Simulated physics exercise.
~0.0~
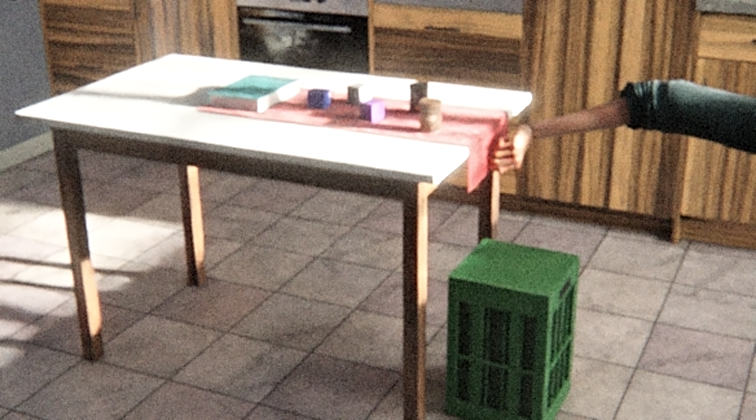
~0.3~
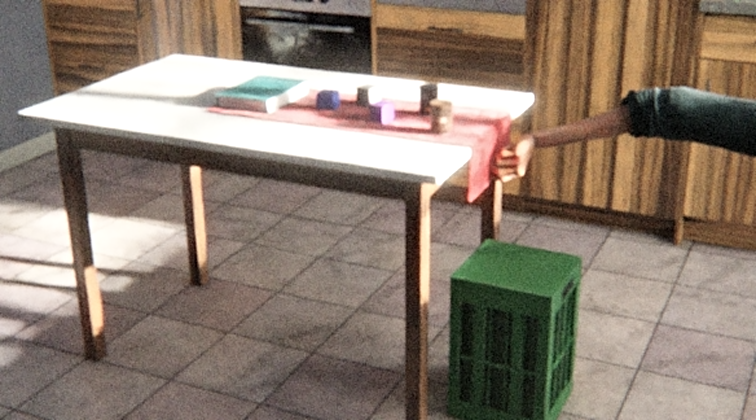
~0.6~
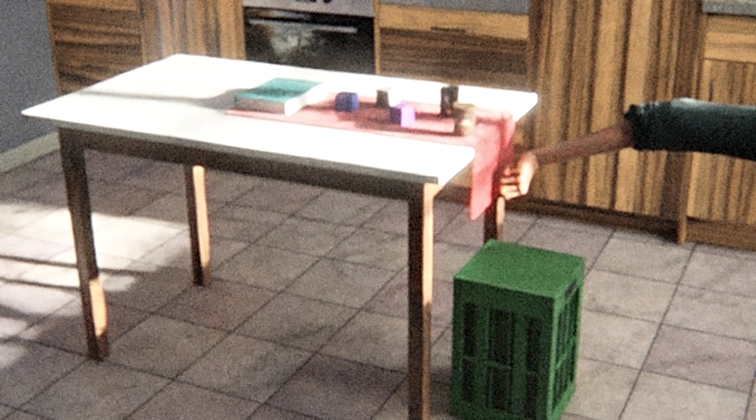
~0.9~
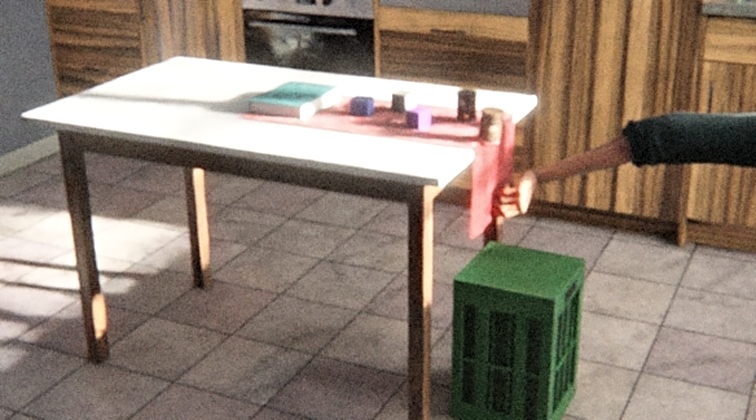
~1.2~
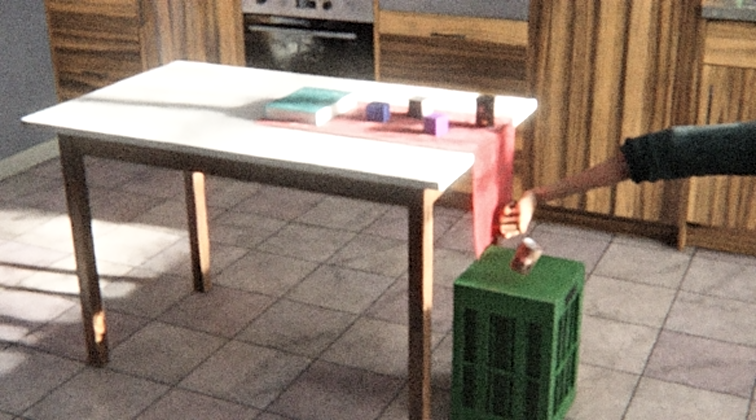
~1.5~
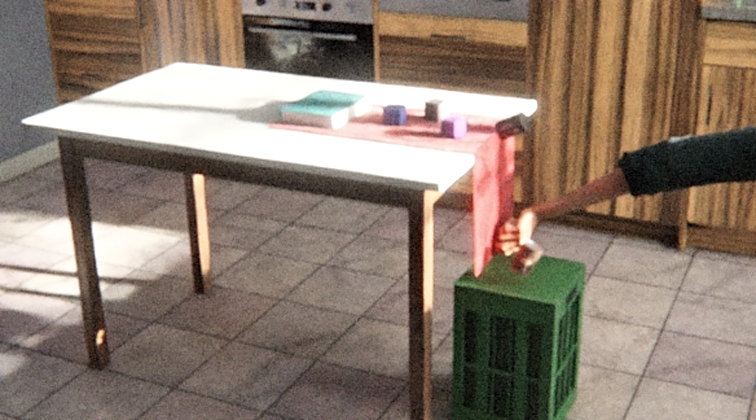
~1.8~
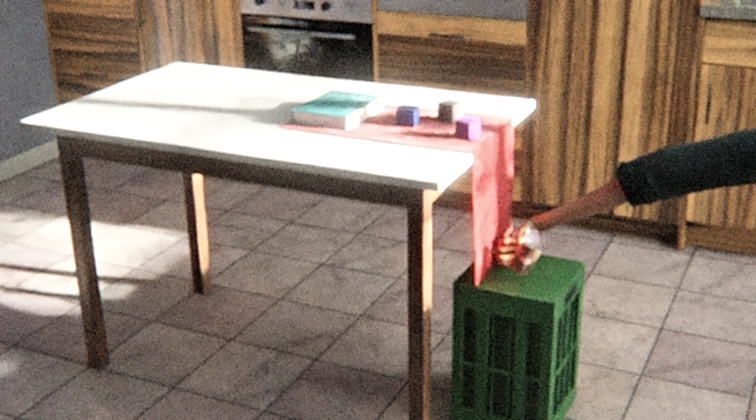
In a sunlit kitchen, a hand slowly pulled the hanging end of a red tablecloth down off a white table, carrying the things on it rightward, until the brown can and then the black can dropped over the edge and the hem reached the green crate.
